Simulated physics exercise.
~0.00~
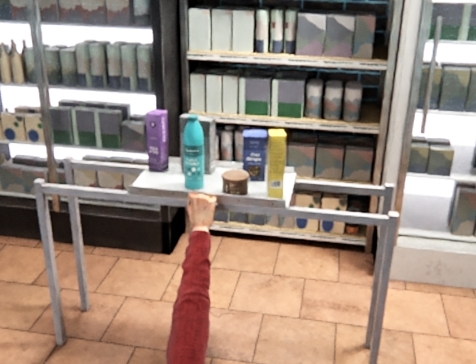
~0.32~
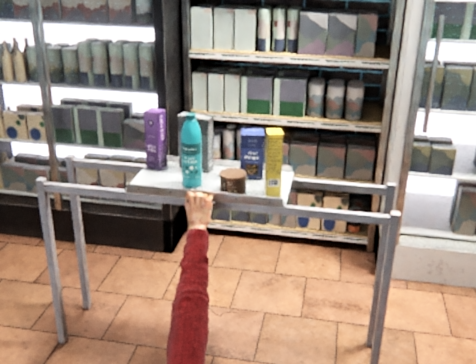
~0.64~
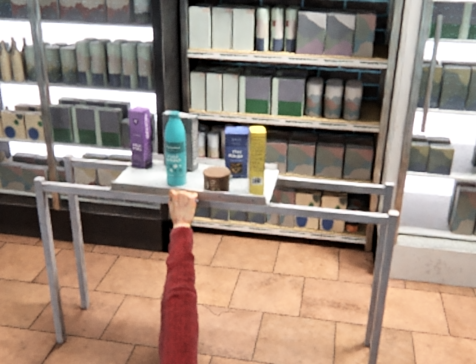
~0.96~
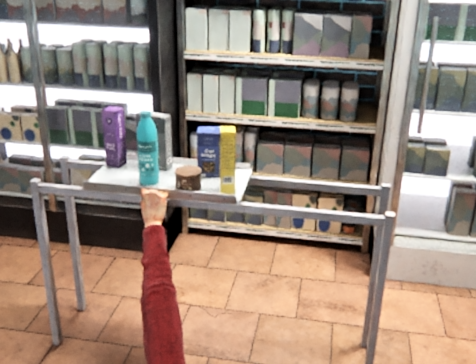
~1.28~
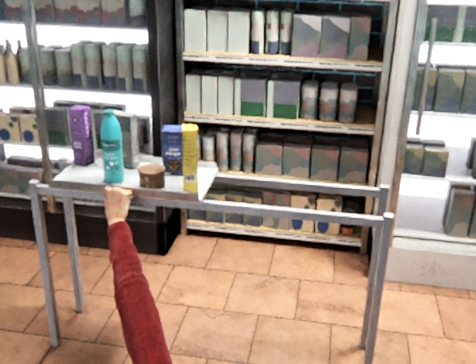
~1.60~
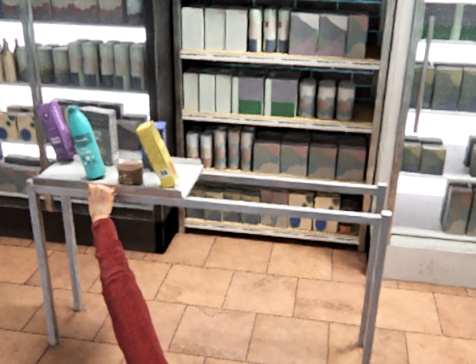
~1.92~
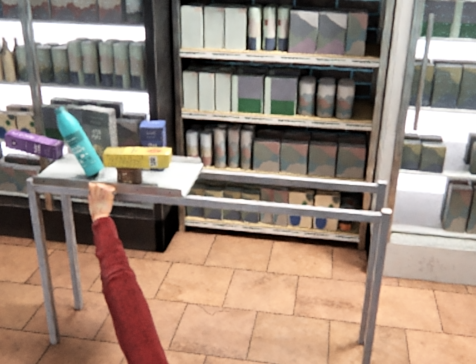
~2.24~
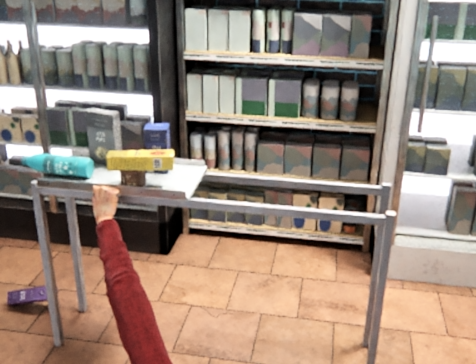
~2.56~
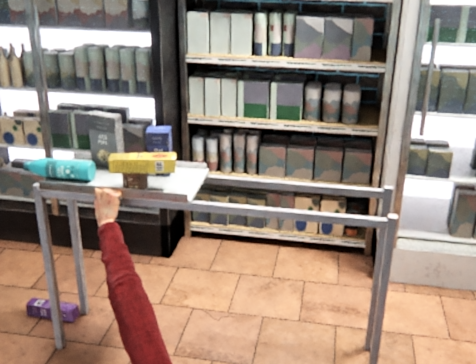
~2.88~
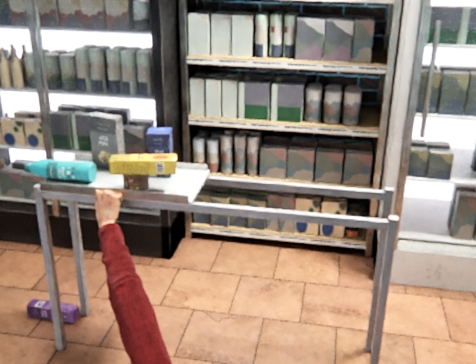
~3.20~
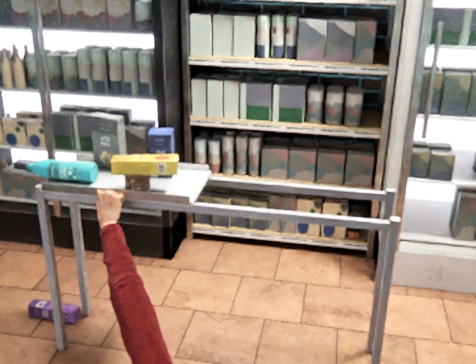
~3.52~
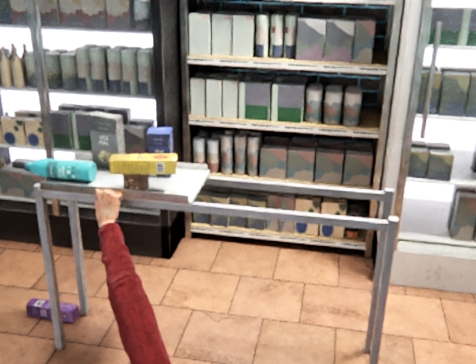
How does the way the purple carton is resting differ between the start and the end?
At the start the purple carton stands upright on the tray. At the end it lies on its side on the floor.
